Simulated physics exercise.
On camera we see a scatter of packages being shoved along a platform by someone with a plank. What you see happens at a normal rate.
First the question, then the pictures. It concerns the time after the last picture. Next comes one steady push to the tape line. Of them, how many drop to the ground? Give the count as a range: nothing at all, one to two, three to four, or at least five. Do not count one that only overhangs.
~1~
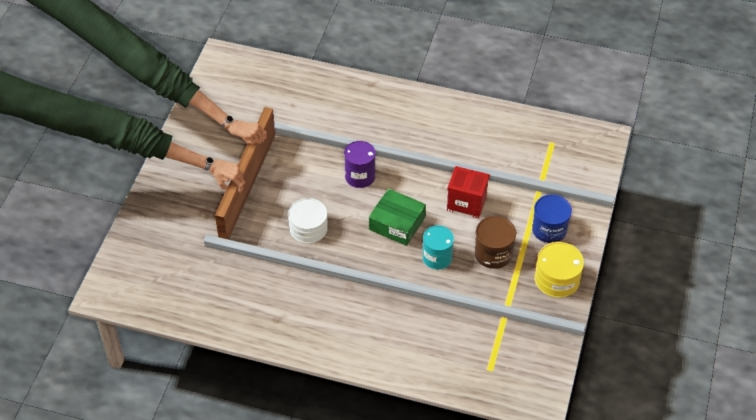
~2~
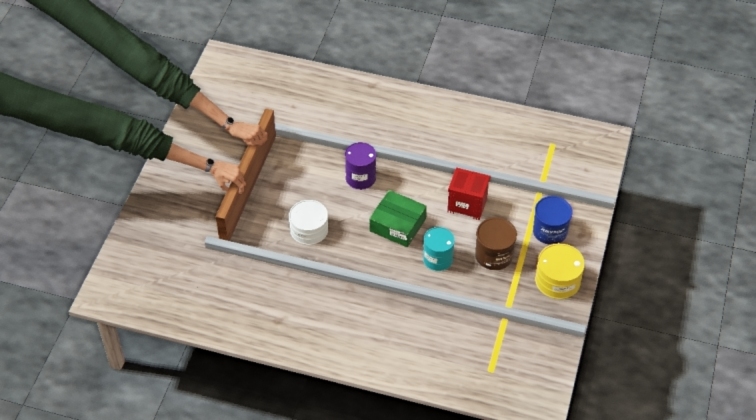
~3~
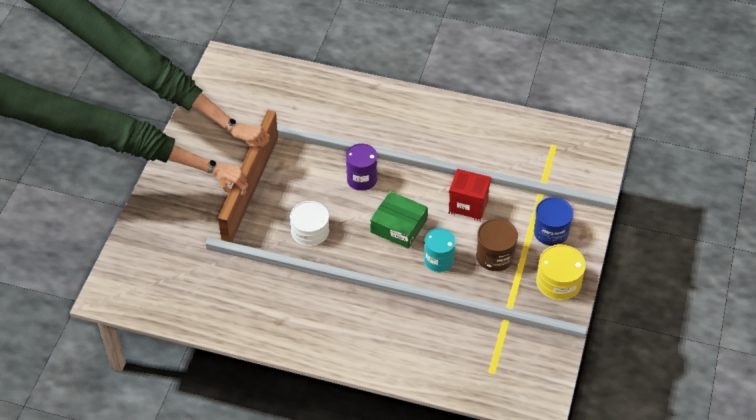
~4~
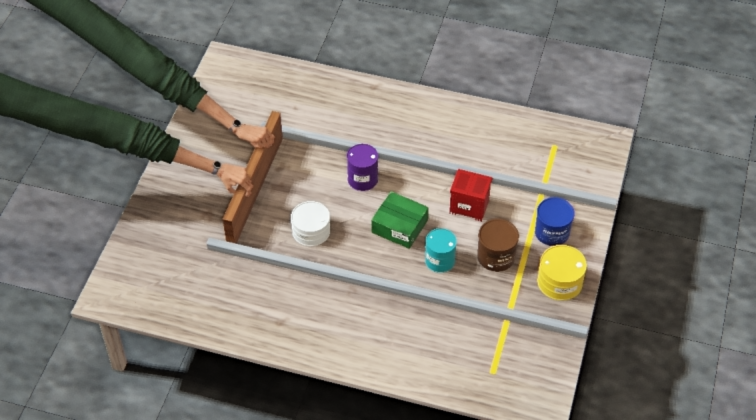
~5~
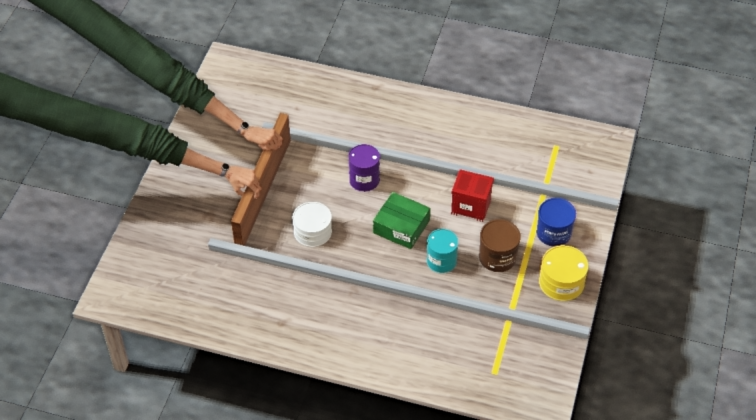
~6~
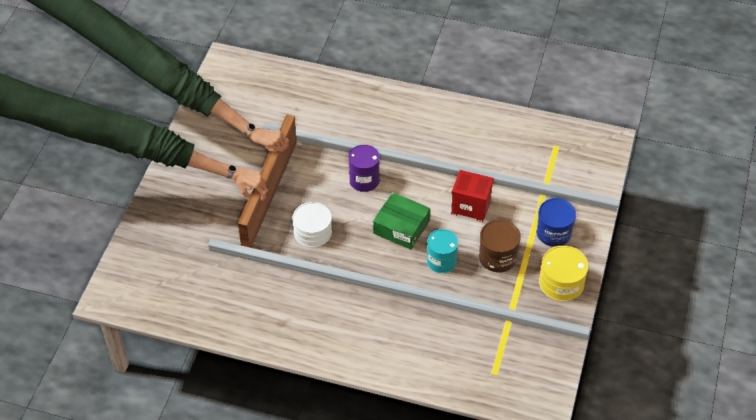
The count is one to two.
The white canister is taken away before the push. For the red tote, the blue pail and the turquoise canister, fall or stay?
In that case the red tote stays where it is, the blue pail winds up down, and the turquoise canister stays where it is.
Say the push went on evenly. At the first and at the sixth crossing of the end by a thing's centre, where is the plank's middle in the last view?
I'd put the first at about (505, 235) and the next at about (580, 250).
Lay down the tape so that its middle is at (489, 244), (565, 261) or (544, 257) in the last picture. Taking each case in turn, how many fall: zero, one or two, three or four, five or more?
Taking the places in the order asked: Not one, then five or over, then three to four.
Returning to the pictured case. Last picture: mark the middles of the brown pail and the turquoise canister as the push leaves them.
Final positions - brown pail around (590, 265), turquoise canister around (572, 291).
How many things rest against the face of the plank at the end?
The count is 3.
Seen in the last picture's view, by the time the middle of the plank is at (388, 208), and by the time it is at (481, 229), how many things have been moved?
3, then 8.
Early on, none off yet; yellow canister at rest near (563, 273); blue pail at rest near (556, 223); brown pail at rest near (499, 246).
A while later, none off yet; yellow canister travelled a little near (572, 277); blue pail moving near (557, 225); brown pail travelled about its own width near (540, 251).
Finally, the number that fall off is one or two; lost, yellow canister.
